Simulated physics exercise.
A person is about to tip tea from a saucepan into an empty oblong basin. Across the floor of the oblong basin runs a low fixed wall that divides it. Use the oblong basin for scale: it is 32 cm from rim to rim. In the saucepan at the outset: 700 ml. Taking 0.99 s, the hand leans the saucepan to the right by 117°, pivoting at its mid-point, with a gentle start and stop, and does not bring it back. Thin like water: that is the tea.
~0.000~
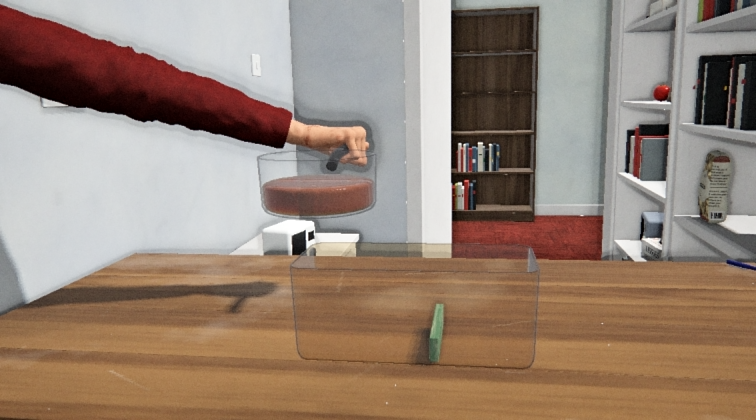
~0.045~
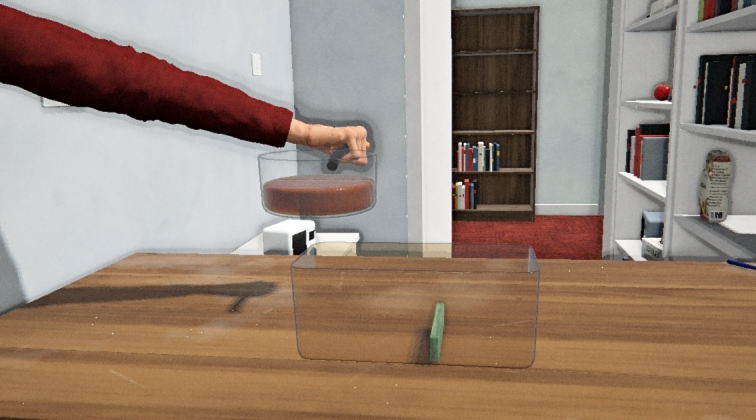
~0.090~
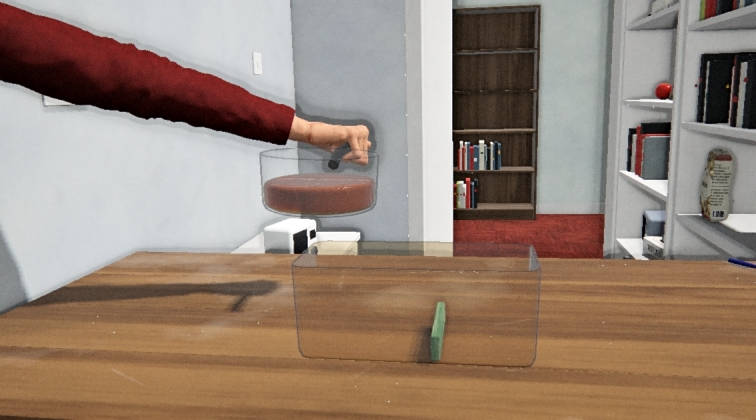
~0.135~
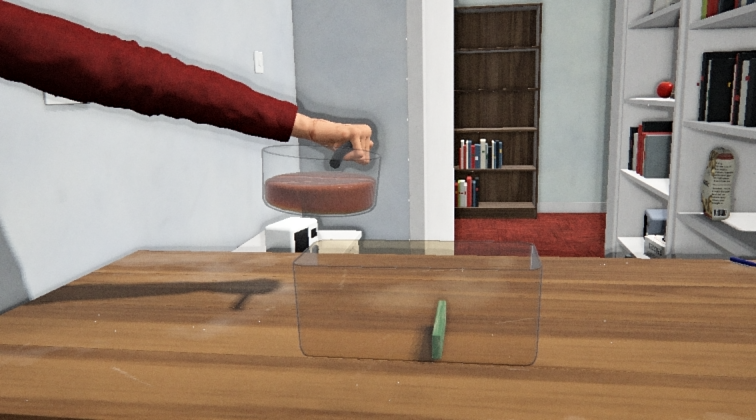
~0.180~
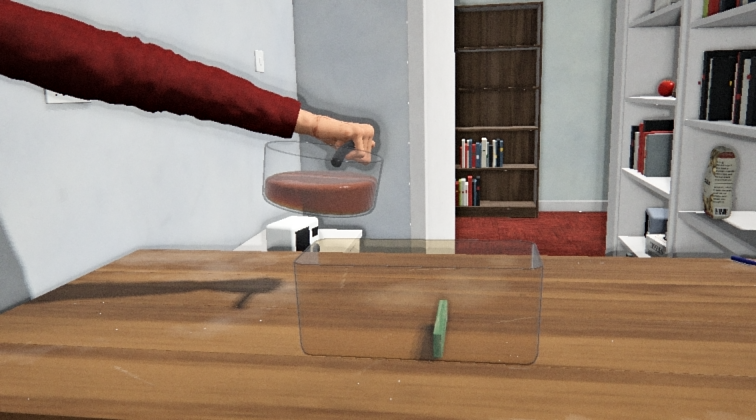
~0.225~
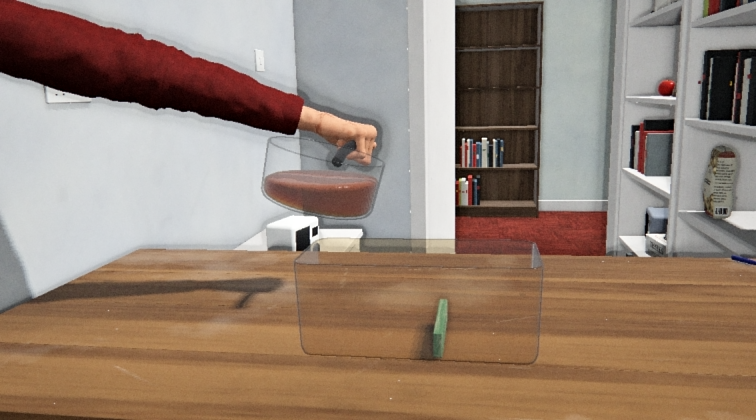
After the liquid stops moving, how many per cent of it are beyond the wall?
About 9 per cent.
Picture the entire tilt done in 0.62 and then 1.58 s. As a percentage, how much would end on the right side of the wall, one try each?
Some 25 and 5 per cent, in that order.
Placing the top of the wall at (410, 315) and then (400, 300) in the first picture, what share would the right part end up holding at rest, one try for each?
Some 35 in a hundred, then some 45 in a hundred.
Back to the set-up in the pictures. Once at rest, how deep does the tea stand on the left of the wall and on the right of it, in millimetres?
Left part: About 26 mm; right part: About 4 mm.
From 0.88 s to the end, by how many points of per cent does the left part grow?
That is roughly 5 in a hundred of the whole.
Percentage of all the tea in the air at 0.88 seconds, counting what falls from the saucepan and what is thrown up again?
Roughly 5 %.
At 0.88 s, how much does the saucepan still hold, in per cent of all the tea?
About 6 % is still there.
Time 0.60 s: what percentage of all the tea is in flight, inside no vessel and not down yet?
Around 34 in a hundred.
Then, 0.60 s in, the tilt is 78° and 50 per cent is still to pour, 17 is left of the wall and 0 right of it.
Then, 0.88 s in, the tilt is 114° and 6 per cent is still to pour, 85 is left of the wall and 3 right of it.
Then, 1.17 s in, the tilt is 117° and 0 per cent is still to pour, 91 is left of the wall and 9 right of it.
Then, 1.49 s in, the tilt is 117° and 0 per cent is still to pour, 90 is left of the wall and 9 right of it.
Finally, 90 per cent lies left of the wall, 9 right of it and 1 outside.
